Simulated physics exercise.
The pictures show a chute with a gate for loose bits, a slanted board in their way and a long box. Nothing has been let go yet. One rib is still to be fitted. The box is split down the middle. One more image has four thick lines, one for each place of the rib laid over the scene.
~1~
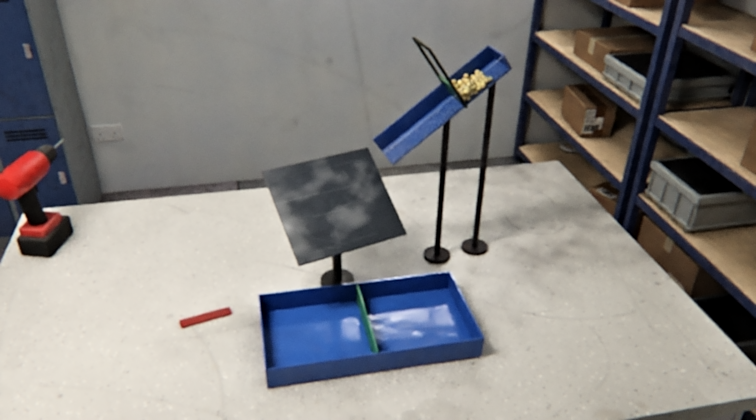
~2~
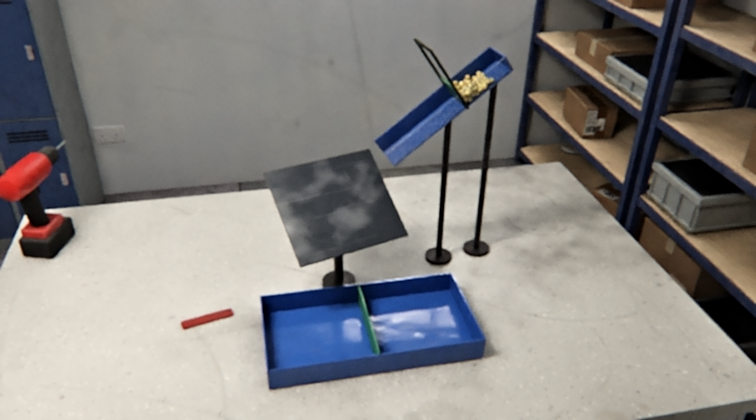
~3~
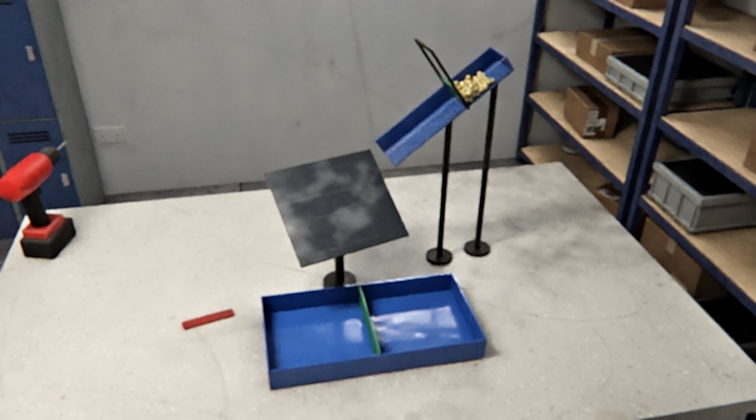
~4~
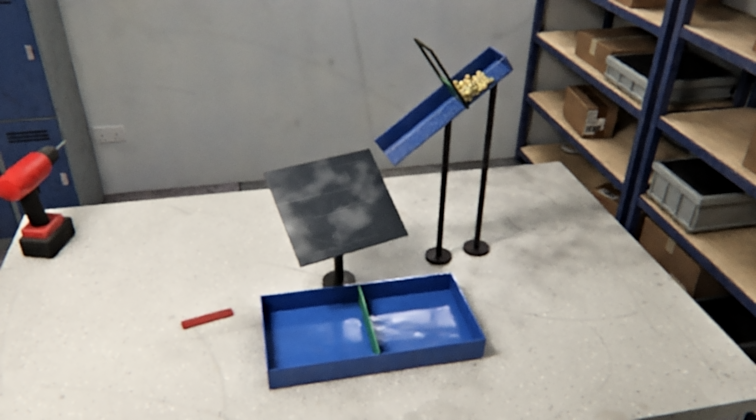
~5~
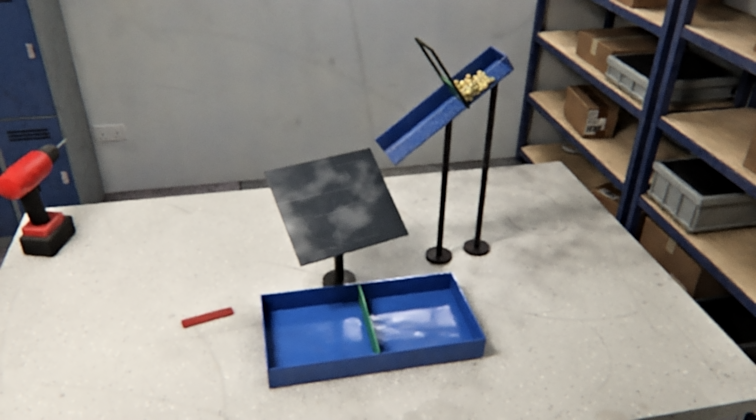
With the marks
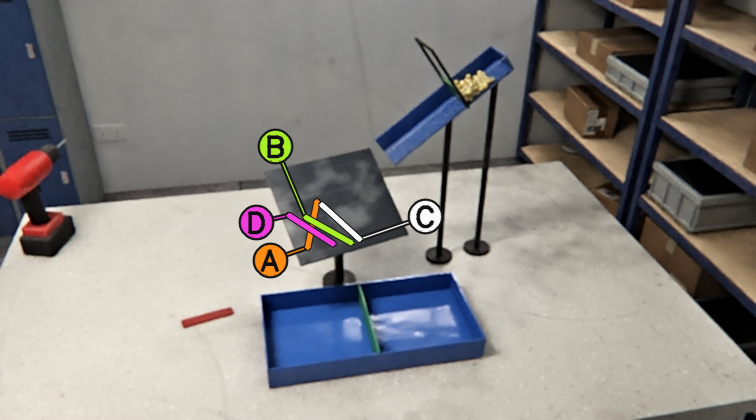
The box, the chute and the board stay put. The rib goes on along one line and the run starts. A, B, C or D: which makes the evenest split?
It is D.
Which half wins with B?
The right half.
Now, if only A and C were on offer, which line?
A it is.
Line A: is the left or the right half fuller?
Left.
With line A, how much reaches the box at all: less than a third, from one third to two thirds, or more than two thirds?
It is more than two thirds.
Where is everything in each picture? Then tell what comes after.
The first frame shows load behind the gate near (468, 89), soya beans; lip of the chute near (387, 158), sloping gently.
The second frame shows middle of the board near (337, 204), tilted fairly steeply; middle of its low edge near (357, 250); of its high edge near (319, 160).
The third frame shows front corners of the box near (269, 371) and (486, 339); front end of its middle wall near (381, 355); gate still shut near (449, 85).
The fourth frame shows middle of the load near (470, 90); lip near (389, 159).
The fifth frame shows middle of the load near (470, 89); lip near (389, 158).
On the marked copy, line A from (317, 201) to (307, 247); line B from (305, 217) to (351, 242); line C from (321, 204) to (359, 239); line D from (289, 215) to (333, 243).
For line A, of what is caught, the bulk in the left half, close to a quarter in the right.
For line B, of what is caught, a small share in the left half, all but a few in the right.
For line C, of what is caught, a small share in the left half, all but a few in the right.
For line D, of what is caught, close to half in the left half, close to half in the right.
